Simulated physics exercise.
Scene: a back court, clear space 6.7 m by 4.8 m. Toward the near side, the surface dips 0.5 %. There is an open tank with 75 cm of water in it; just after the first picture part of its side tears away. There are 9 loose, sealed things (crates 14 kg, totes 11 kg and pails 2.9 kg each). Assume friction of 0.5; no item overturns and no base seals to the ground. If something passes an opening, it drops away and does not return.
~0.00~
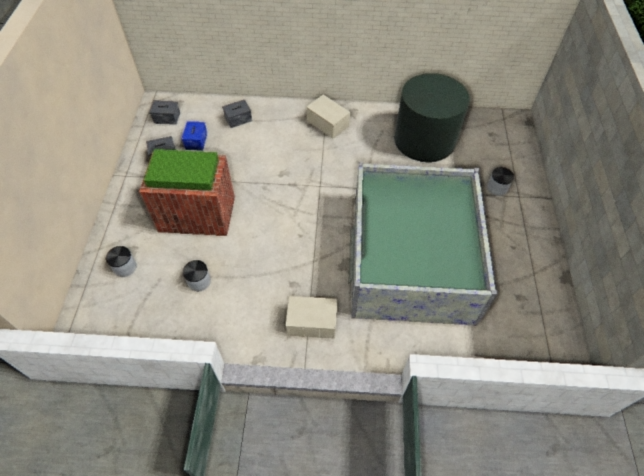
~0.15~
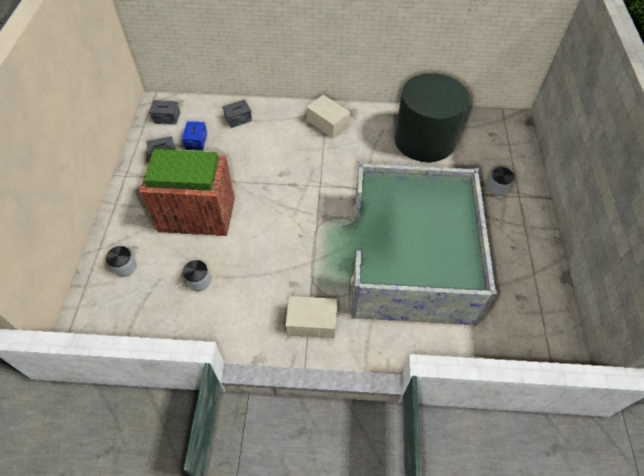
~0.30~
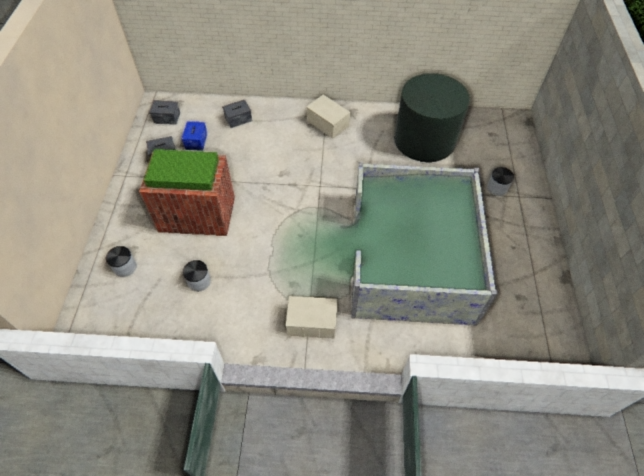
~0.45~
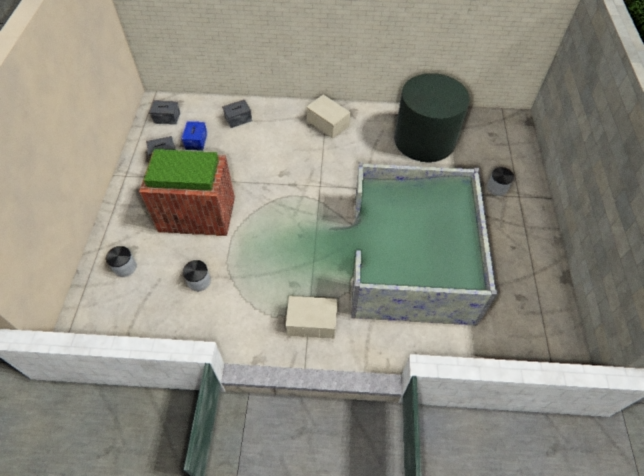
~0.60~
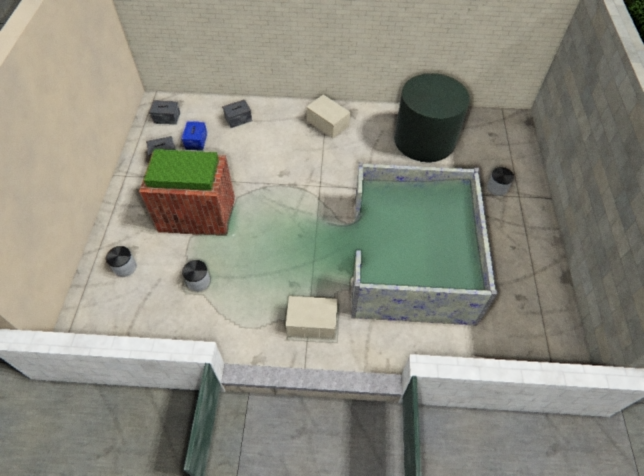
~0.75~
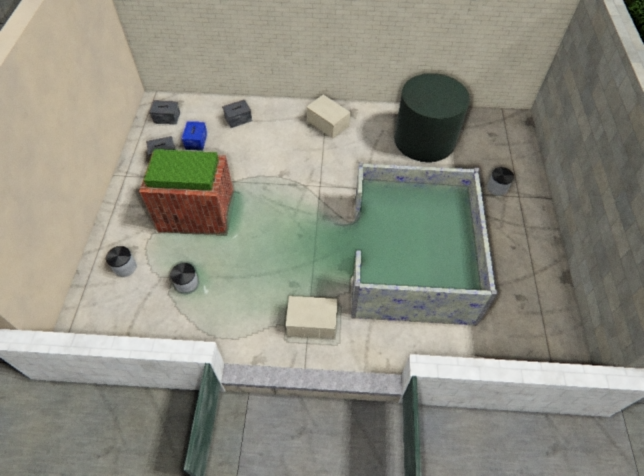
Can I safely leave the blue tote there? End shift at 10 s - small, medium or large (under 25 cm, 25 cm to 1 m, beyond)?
Large.
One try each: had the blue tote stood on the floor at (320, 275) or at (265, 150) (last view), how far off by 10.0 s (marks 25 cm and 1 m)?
One after the other: It is taken far off, and then it is taken far off.
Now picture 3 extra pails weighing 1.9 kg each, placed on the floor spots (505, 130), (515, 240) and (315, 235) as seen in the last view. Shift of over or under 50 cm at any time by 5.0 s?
Taking them in order: Not far enough, not far enough and far enough.
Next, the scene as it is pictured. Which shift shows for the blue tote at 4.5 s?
About 60 cm by then.
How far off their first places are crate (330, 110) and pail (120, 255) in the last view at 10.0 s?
First 140 cm, then 300 cm.
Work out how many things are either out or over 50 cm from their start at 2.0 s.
Tally at that time: 2.
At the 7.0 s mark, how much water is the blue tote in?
Depth approx. 9 cm.
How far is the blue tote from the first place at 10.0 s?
Distance: Near 250 cm.
After 2.0 s the blue tote is near (182, 120), 0.3 m from its start, aground; 0 of 9 are out; 2 afloat.
After 4.5 s the blue tote is near (208, 102), 0.6 m from its start, afloat; 0 of 9 are out; 6 afloat.
After 7.0 s the blue tote is near (357, 127), 2.6 m from its start, aground; 1 of 9 are out; 4 afloat.
After 10.0 s the blue tote is near (359, 167), 2.7 m from its start, aground; 1 of 9 are out; 3 afloat.
